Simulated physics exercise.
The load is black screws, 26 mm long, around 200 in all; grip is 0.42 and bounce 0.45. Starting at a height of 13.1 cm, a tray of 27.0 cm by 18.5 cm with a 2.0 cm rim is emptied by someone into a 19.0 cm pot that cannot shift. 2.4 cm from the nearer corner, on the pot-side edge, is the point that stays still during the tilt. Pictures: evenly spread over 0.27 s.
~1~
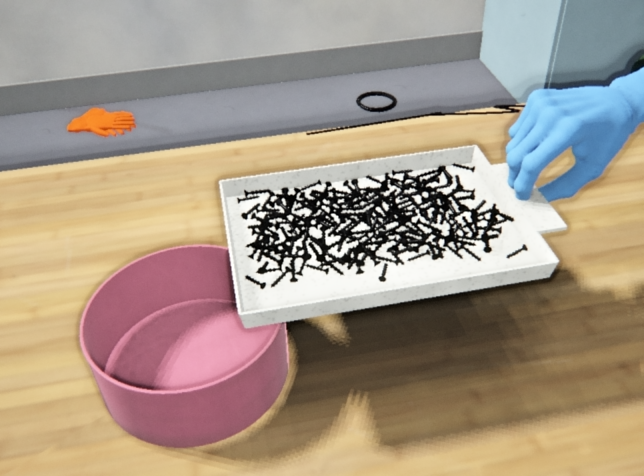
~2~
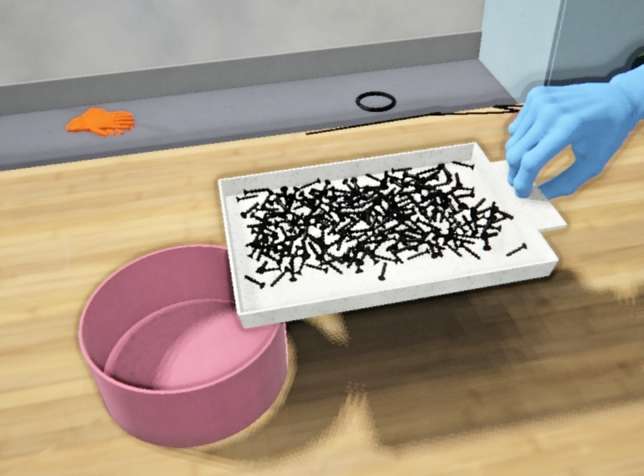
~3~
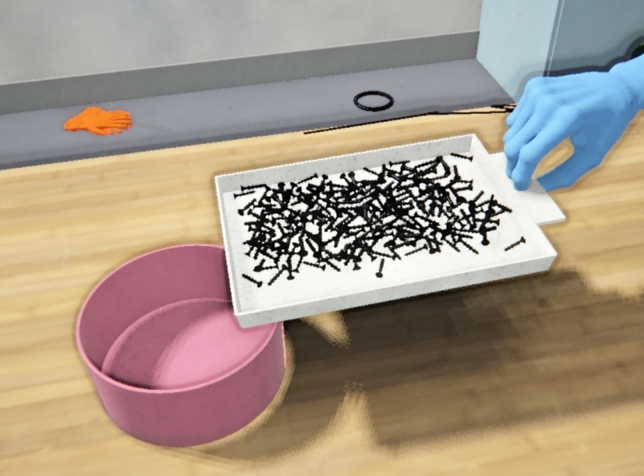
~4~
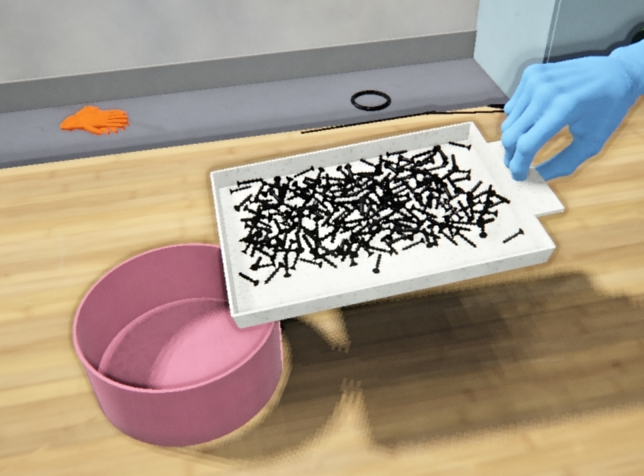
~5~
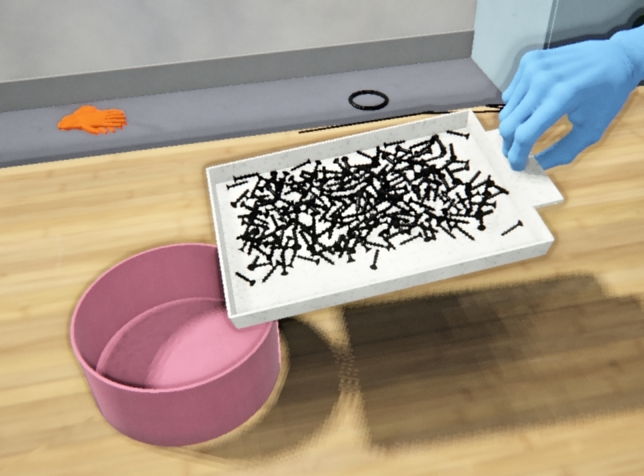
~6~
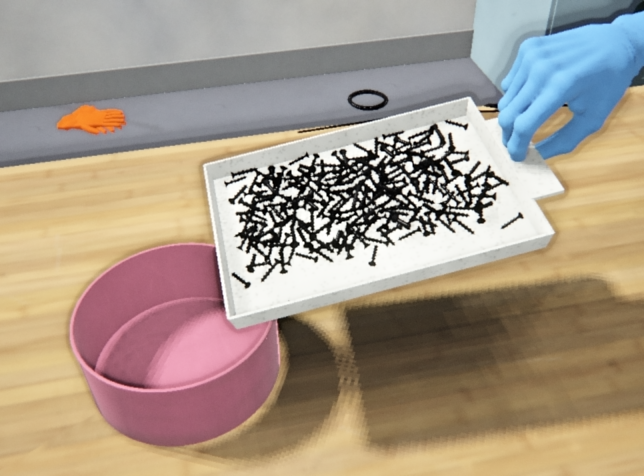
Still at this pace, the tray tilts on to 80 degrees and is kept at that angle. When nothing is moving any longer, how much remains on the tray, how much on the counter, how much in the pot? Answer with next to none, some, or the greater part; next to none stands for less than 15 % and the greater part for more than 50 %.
Tray: Next to none; counter: The greater part; pot: Some.
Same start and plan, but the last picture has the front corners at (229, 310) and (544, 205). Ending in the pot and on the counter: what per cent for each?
Pot 75; counter 10.
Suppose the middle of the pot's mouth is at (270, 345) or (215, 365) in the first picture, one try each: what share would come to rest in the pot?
Estimates: 95 in a hundred and 90 in a hundred.
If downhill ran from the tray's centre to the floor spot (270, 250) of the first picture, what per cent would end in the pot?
75 %.
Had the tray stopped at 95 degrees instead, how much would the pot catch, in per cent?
Share in the pot: Around 30 %.
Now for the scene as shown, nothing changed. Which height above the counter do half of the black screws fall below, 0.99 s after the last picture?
Median height: Approx. 18 cm.
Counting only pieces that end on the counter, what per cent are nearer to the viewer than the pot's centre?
Near 100 in a hundred.
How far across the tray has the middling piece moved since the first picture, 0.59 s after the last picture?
Around 8 centimetres.
Then, 0.59 s after the last picture, tilt 44 degrees; the tray holds 100 %, the pot 0 %.
Then, 0.99 s after the last picture, tilt 65 degrees; the tray holds 95 %, the pot 0 %.
Then, 1.47 s after the last picture, tilt 80 degrees; the tray holds 15 %, the pot 25 %.
In the end, tray 5 %, counter 60 %, pot 30 %.
